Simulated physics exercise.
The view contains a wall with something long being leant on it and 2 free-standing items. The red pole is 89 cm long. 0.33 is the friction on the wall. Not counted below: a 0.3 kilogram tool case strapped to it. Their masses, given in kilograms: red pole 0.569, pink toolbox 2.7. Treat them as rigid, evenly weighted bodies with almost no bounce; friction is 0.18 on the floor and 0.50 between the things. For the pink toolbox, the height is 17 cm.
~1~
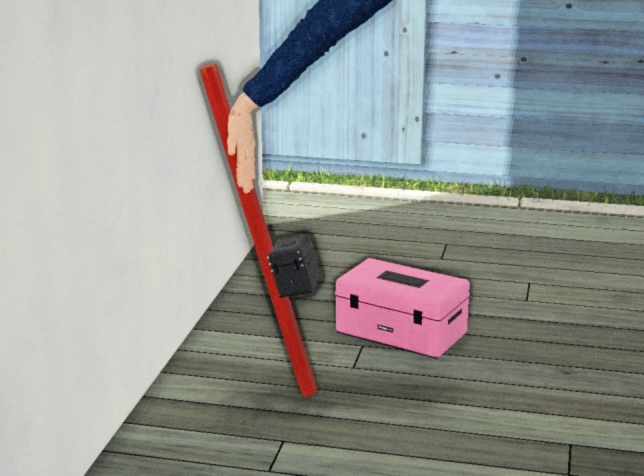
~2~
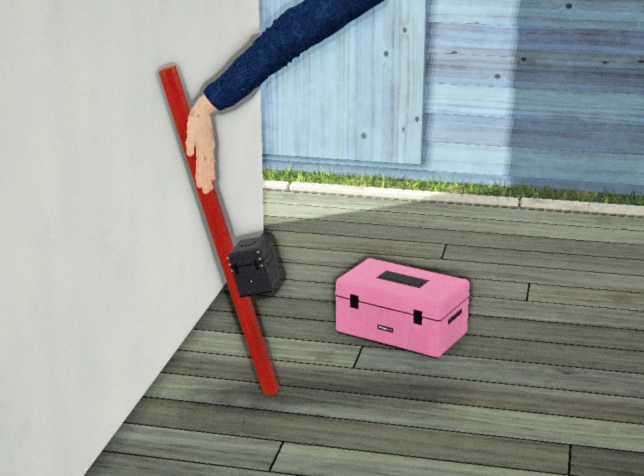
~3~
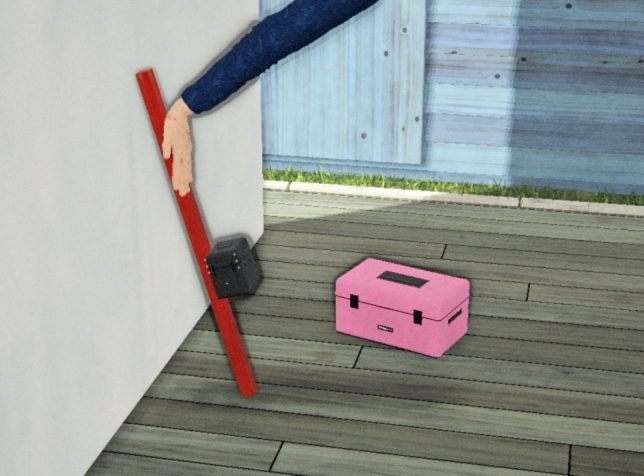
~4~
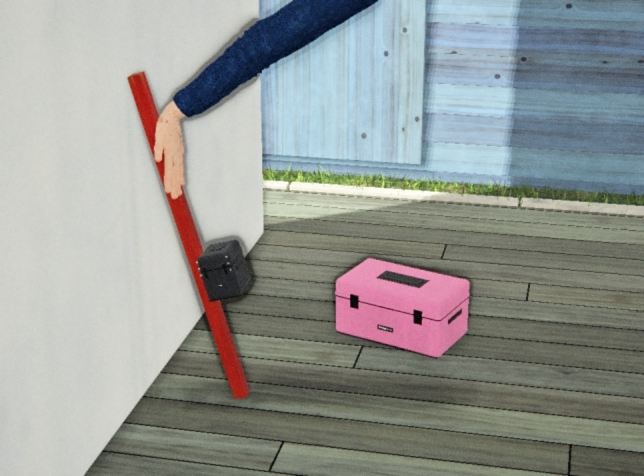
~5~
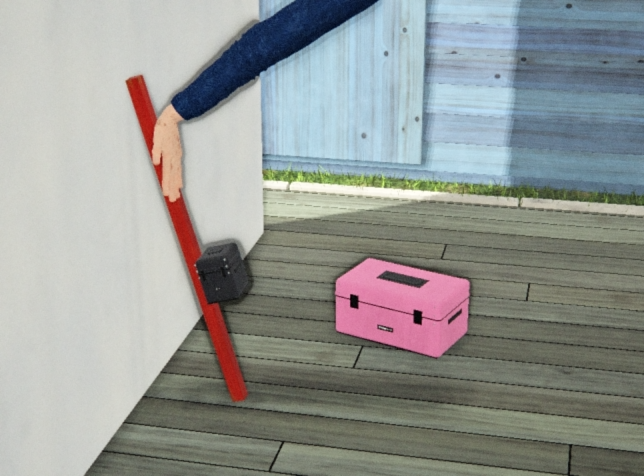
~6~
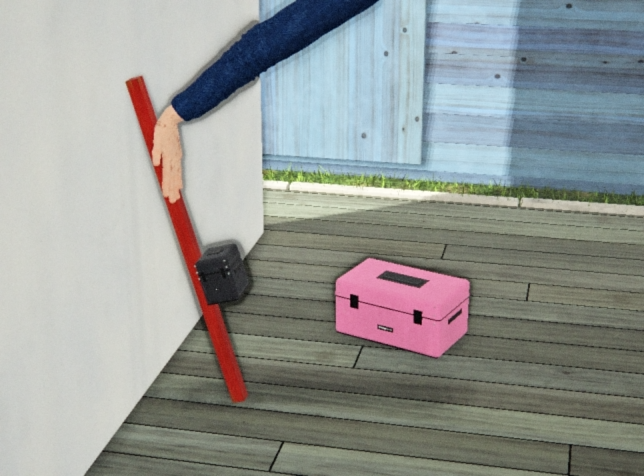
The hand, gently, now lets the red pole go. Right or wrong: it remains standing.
Right.
Then, 0.20 s past the last view, nothing moves.
Then, 0.50 s past the last view, red pole resting near (189, 246).
Finally, both still in place (within 10 cm). Final places as that camera would see them, red pole near (189, 246). The pole remains leaning.
